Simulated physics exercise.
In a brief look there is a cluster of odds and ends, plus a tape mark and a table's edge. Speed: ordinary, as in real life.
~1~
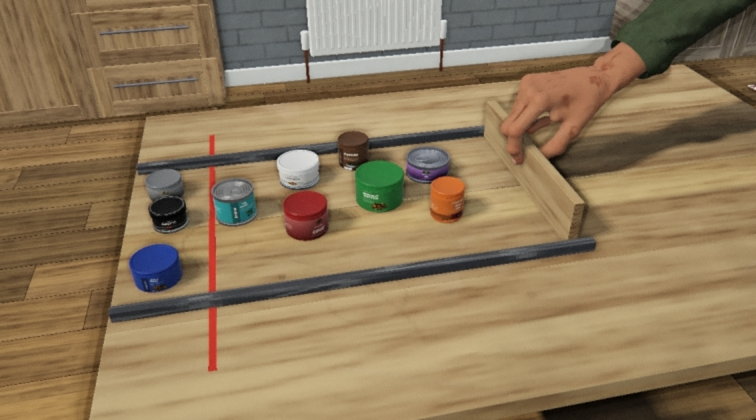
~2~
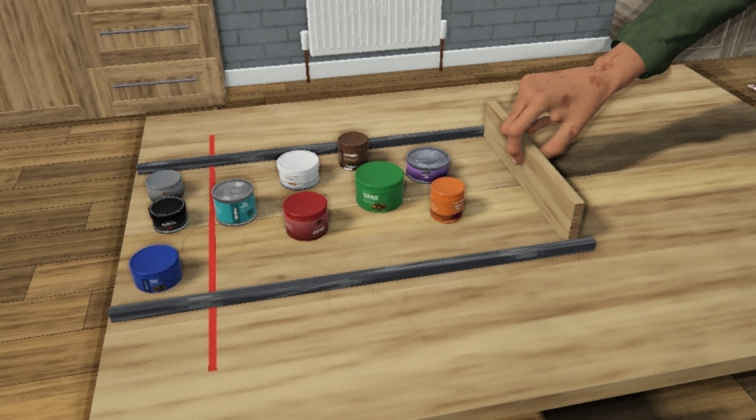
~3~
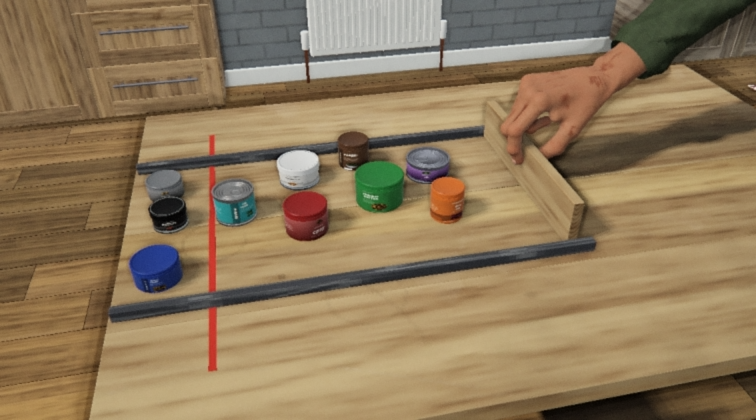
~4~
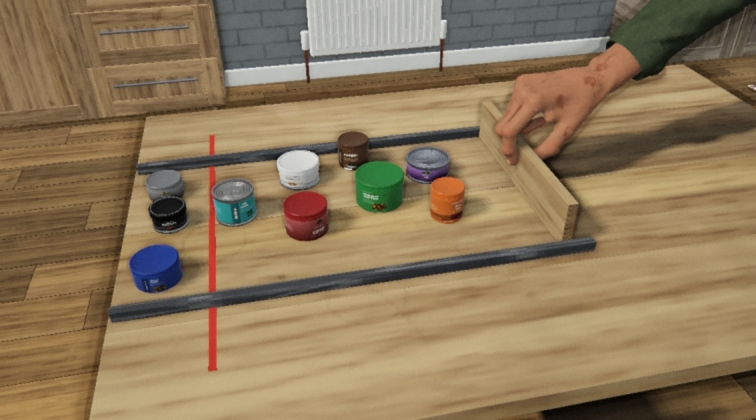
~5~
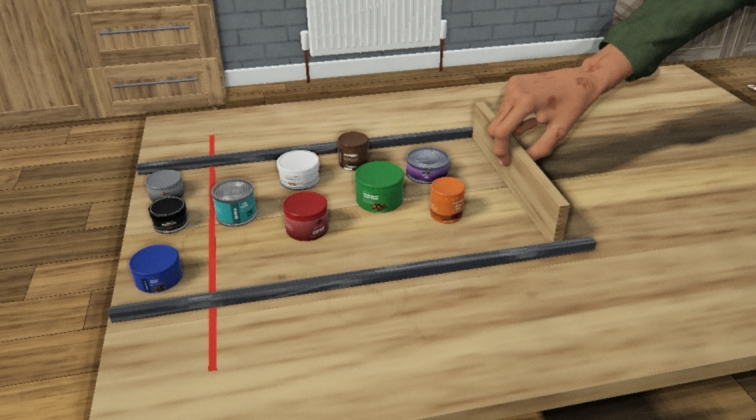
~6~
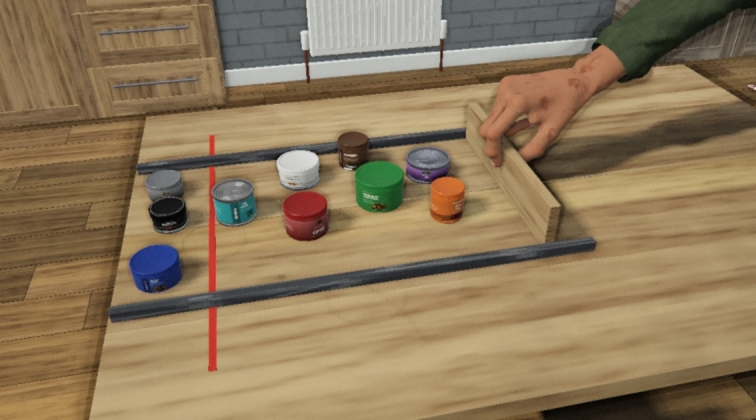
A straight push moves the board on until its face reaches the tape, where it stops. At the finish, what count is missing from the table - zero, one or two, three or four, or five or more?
Missing: One or two.
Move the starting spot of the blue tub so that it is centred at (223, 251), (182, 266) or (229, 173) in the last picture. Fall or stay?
Blue tub: Stays put; stays put; goes down.
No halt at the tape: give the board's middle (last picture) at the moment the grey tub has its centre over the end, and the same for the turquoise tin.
With the grey tub it sits around (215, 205), with the turquoise tin around (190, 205).
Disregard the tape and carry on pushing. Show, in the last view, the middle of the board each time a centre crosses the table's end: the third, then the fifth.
Around (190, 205); afterwards around (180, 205).
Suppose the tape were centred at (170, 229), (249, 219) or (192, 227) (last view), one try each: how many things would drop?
Respectively, 5, 0 and 2.
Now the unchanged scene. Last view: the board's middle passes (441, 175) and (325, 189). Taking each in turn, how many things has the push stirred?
Tally at point one: 2; at point two: 6.
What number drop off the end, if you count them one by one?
All told, 2.
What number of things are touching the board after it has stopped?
4 are in contact with it.
A little later, none off yet; grey tub at rest near (165, 186); blue tub at rest near (157, 269); black pot at rest near (169, 215).
When it is over, the number that fall off is one or two; down, black pot and grey tub.
